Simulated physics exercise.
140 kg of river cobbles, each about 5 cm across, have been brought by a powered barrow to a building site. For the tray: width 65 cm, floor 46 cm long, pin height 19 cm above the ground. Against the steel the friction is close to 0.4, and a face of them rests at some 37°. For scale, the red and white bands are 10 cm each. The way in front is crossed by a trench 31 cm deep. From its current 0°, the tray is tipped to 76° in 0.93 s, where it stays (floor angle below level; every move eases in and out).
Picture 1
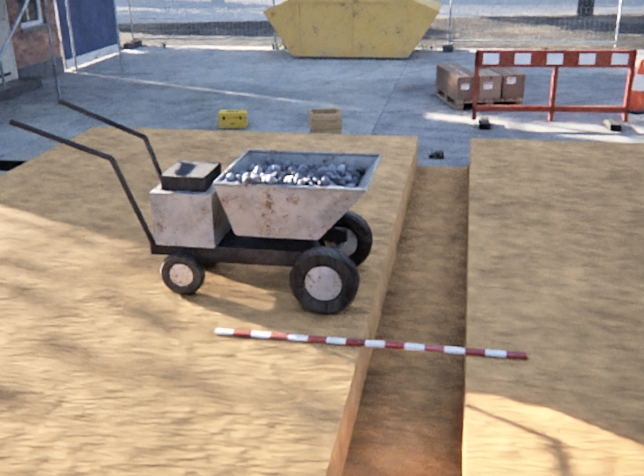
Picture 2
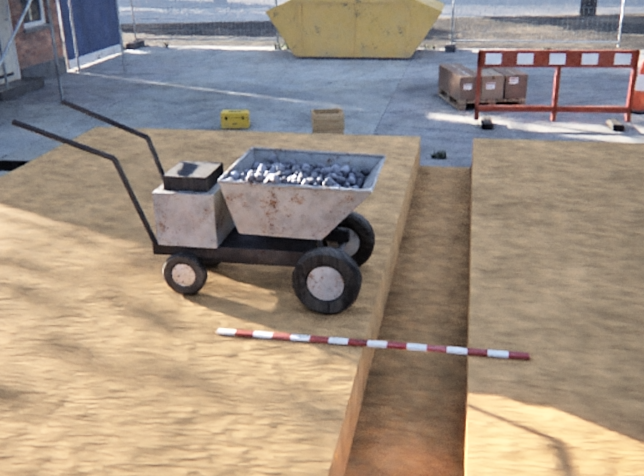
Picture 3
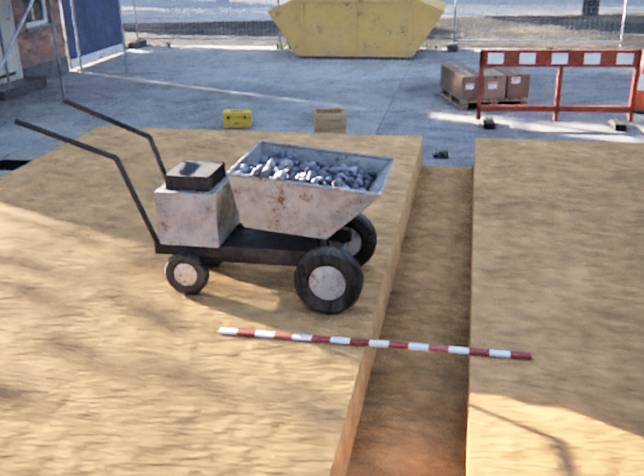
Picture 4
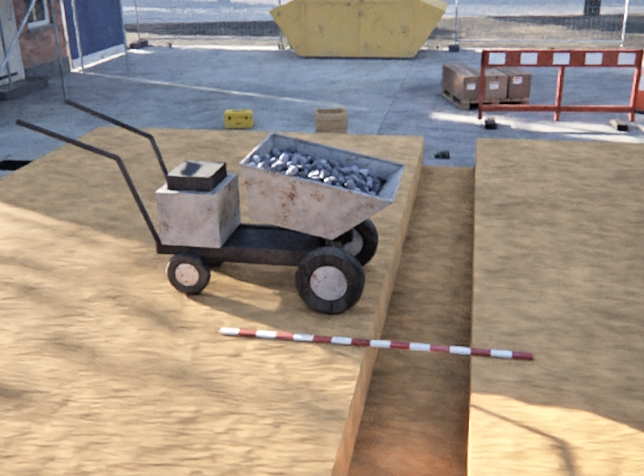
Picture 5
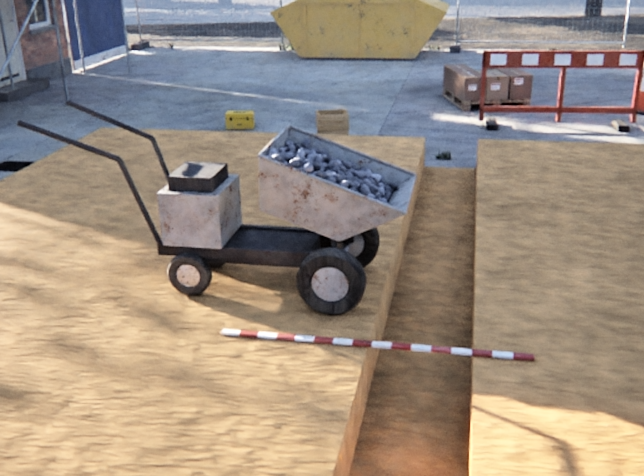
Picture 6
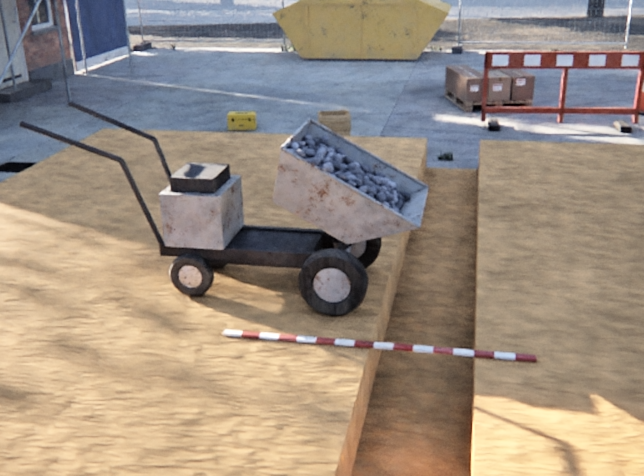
A wide sandy-brown slab of ground split by a trench lies on a sunlit building site, seen from above and to one side, with a yellow skip and an orange-and-white barrier behind. Left of the trench stands a grey, black-wheeled barrow loaded with grey stones, behind a red-and-white pole. The tray tilts down toward the right, slowly then faster, while its wheels stay put and the view barely shifts.
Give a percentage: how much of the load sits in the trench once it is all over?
58 %.
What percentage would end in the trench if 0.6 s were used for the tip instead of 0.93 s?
That works out at about 50 in a hundred.
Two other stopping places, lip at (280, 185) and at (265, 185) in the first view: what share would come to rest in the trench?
Around 85 and then 65 percent.
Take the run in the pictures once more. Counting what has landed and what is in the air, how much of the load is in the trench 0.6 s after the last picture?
I'd say near 25 per cent at that time.
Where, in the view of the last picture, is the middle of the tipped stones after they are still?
The resting stones are centred at roughly (469, 328).
Then, 0.3 s after the last picture the floor is at 64°, 100 % in the tray; the foremost stones are at (444, 255).
Then, 0.6 s after the last picture the floor is at 76°, 51 % in the tray, 25 % in the trench, 24 % past the trench; the foremost stones are at (539, 305).
Then, 1.0 s after the last picture the floor is at 76°, 11 % in the tray, 48 % in the trench, 42 % past the trench; the foremost stones are at (642, 311).
Then, 2.9 s after the last picture the floor is at 76°, 0 % in the tray, 58 % in the trench, 42 % past the trench; the foremost stones are past the picture's edge.
